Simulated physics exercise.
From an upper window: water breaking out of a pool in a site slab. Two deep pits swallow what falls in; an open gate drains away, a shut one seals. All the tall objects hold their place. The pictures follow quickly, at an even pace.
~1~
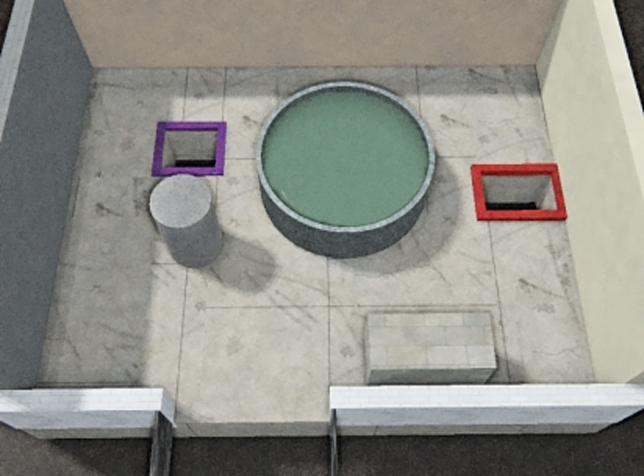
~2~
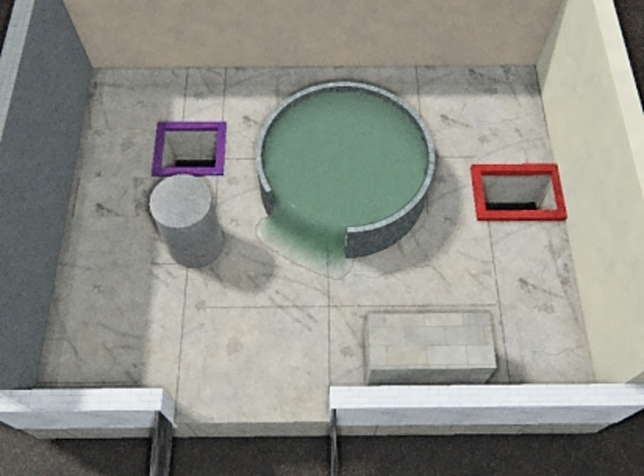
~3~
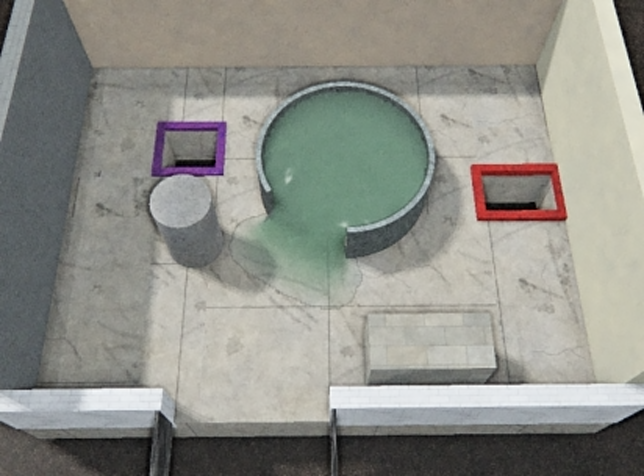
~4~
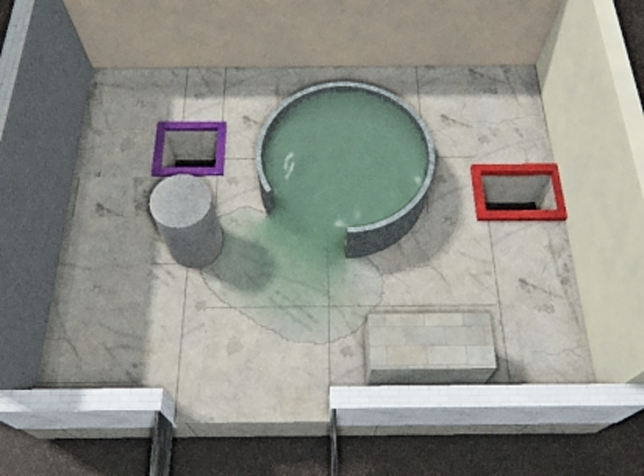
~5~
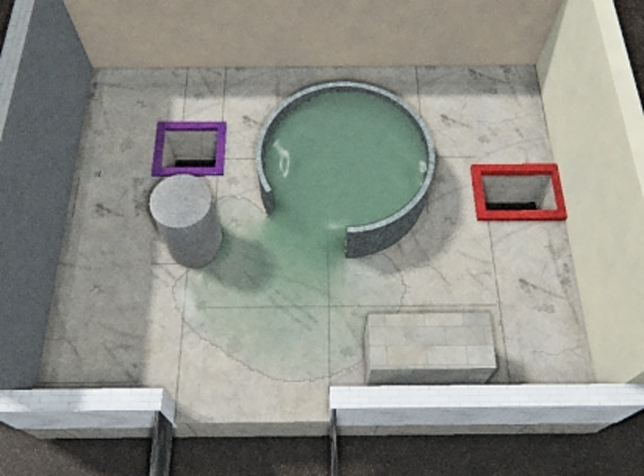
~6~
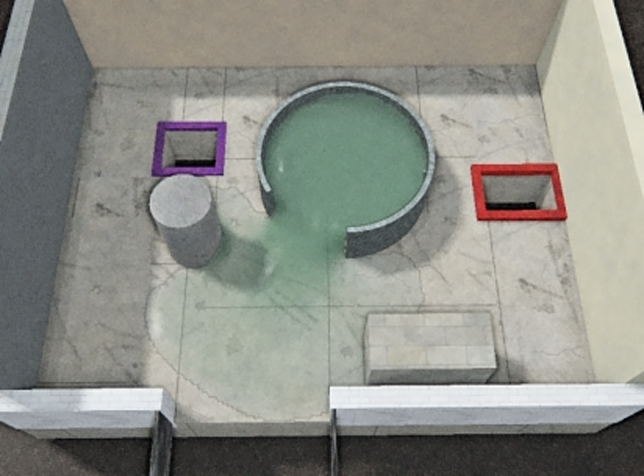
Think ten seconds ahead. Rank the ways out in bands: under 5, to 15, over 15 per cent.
In the end: The gate takes more than 15 %; the purple pit takes less than 5 %; the red pit takes less than 5 %.
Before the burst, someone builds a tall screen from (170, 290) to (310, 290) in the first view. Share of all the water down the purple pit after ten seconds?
Roughly, in per cent: Purple 10.
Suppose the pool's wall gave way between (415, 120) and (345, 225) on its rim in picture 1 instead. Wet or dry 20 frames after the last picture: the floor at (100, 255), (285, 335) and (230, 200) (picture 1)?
As listed: No water, flooded, dry.
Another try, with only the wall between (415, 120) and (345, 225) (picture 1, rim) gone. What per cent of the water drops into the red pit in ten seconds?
Parts in a hundred: Red 25.
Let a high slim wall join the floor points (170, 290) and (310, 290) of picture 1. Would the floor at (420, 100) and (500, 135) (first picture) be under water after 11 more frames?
As listed: No water, dry.
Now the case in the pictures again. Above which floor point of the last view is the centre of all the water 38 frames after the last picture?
Close to (246, 224).
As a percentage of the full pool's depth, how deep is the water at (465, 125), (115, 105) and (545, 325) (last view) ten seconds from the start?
About 2, 10 and 2 per cent.
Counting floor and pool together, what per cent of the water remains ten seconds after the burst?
Near 50 in a hundred.
A moment on, water covers 30 % of the floor; the gate 5 %, the purple pit 0 %, the red pit 0 %.
Next, water covers 40 % of the floor; the gate 15 %, the purple pit 0 %, the red pit 0 %.
Then, water covers 50 % of the floor; the gate 26 %, the purple pit 0 %, the red pit 0 %.
Later, water covers 70 % of the floor; the gate 39 %, the purple pit 1 %, the red pit 0 %.
In the end, water covers 90 % of the floor; the gate 49 %, the purple pit 1 %, the red pit 0 %.
